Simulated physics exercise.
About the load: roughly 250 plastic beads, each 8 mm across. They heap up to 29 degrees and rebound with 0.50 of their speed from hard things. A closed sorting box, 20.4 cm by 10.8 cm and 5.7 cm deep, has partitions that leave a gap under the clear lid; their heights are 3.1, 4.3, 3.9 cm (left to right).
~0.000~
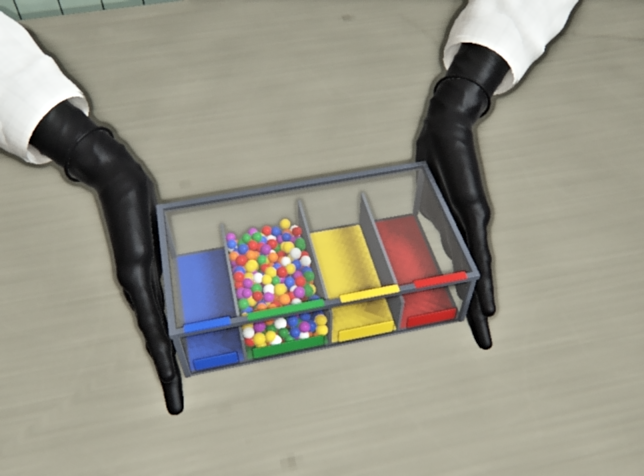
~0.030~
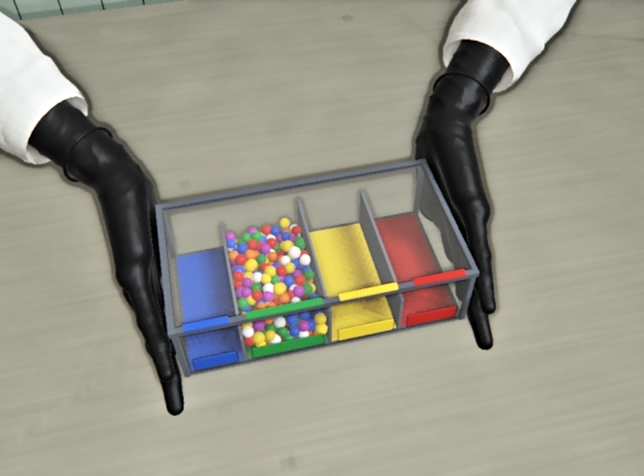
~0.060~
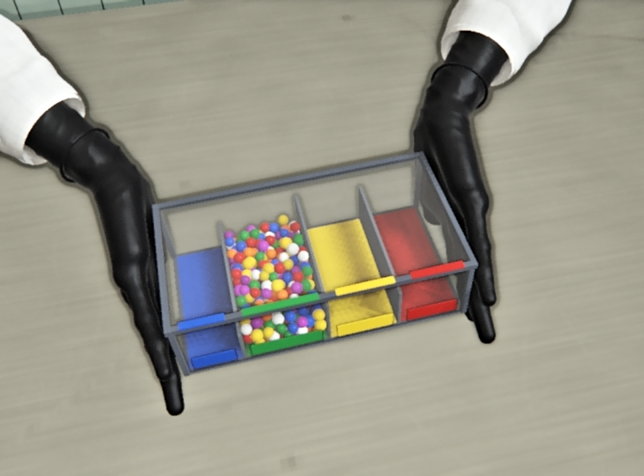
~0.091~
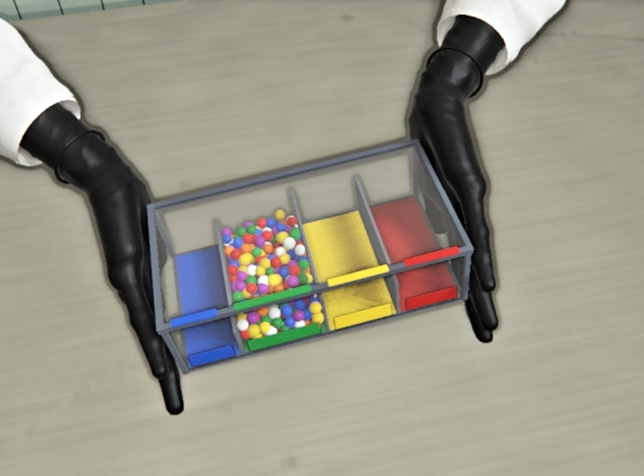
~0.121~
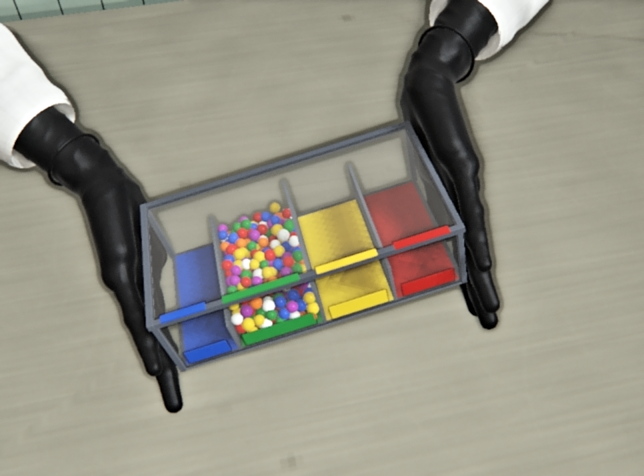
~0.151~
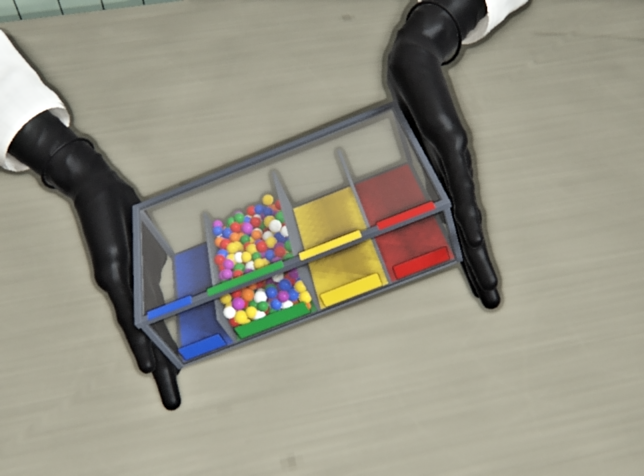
The video shows two black-gloved hands holding a clear divided box with blue, green, yellow and red sections, multicoloured beads filling the green one, as the right side rises and the box tilts down toward the left.
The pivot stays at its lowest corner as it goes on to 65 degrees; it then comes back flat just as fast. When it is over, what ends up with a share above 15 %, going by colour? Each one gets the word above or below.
Red: Holds a share within the limit; blue: Holds a share past the limit; green: Holds a share past the limit; yellow: Holds a share within the limit.
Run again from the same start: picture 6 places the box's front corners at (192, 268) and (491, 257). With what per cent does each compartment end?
You'd see red at 5 percent, blue at 0, green at 85 and yellow at 10 percent.
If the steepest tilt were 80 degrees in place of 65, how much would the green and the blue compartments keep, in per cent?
Shares: Green 50, blue 50, per cent.
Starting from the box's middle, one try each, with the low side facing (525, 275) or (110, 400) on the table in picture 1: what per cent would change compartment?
Roughly 15 % for the first direction, roughly 30 % for the second.
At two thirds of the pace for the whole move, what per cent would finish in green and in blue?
Expect green at 80 percent and blue at 20 percent.
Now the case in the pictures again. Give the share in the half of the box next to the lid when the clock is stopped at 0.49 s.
I'd say around 20 percent of the pieces.
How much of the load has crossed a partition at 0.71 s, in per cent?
Close to 30 in a hundred.
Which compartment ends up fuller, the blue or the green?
The green compartment ends up with more.
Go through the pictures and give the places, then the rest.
Box tilt 0 degrees, front corners at (176, 331) and (472, 274); green 100 %, in the first picture.
Box tilt 1 degrees, front corners at (174, 330) and (472, 271), in the second picture.
Box tilt 3 degrees, front corners at (171, 329) and (470, 263), in the third picture.
Box tilt 7 degrees, front corners at (163, 326) and (466, 248), lowest corner left back, in the fourth picture.
Box tilt 12 degrees, front corners at (154, 323) and (457, 227), lowest corner left back, in the fifth picture.
Box tilt 18 degrees, front corners at (142, 320) and (443, 203), lowest corner left back; green 100 %. Its pace works out near 195 degrees a second, in the sixth picture.
After 0.49 s, tilt 64 degrees; blue 10 %, green 90 %.
Then, at 0.71 s, tilt 26 degrees; blue 30 %, green 70 %.
Then, at 1.05 s, tilt 0 degrees; blue 30 %, green 70 %.
By 1.5 s all is still; red 0 %, blue 30 %, green 70 %, yellow 0 %.
